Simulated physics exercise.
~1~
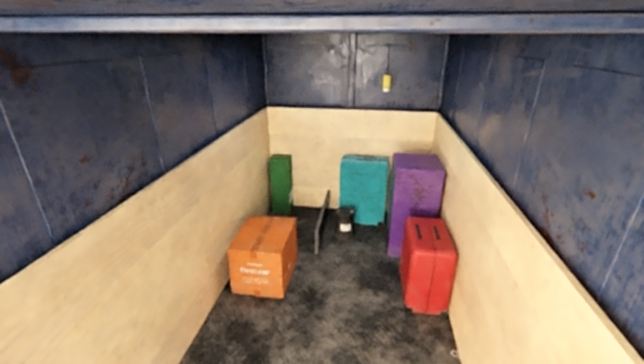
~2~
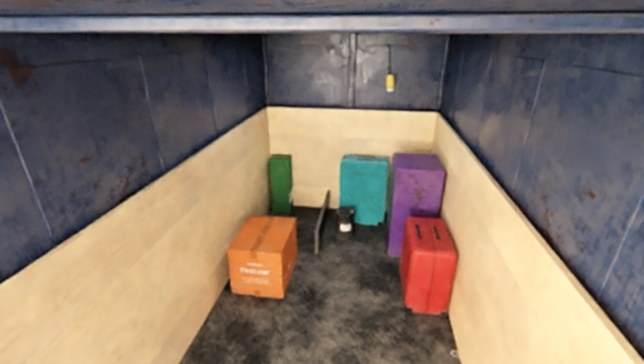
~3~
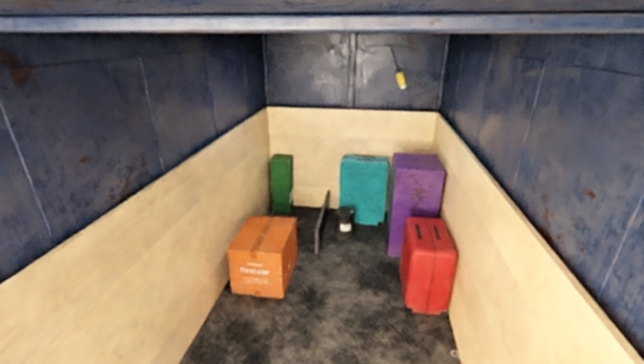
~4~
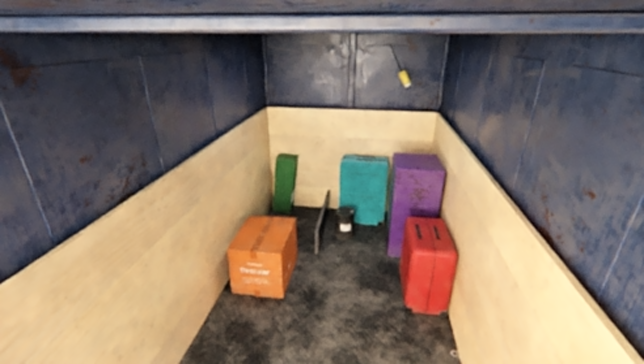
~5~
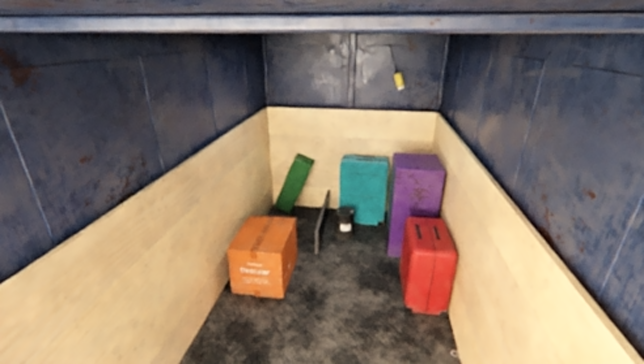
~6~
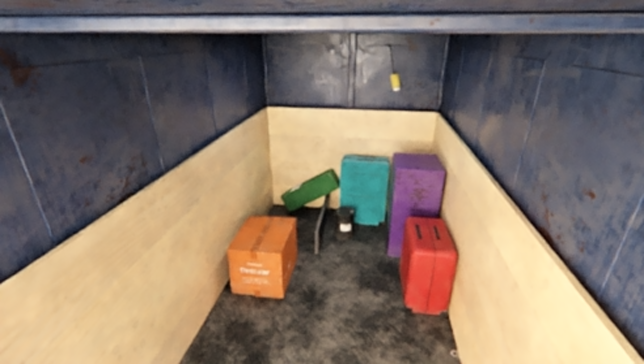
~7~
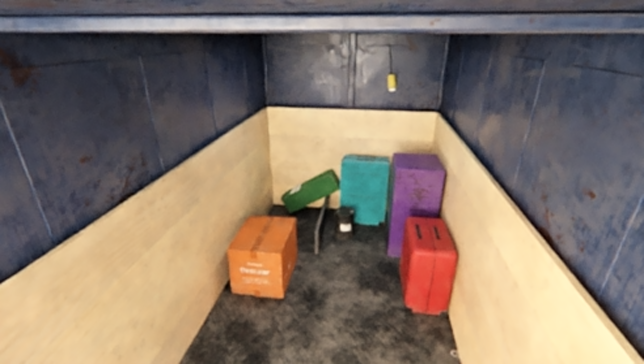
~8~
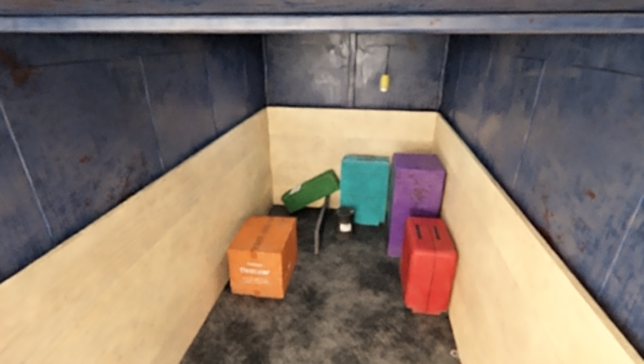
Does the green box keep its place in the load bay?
No, the green box leaves its spot, tipping over to the right and coming to rest slanted against the low board.
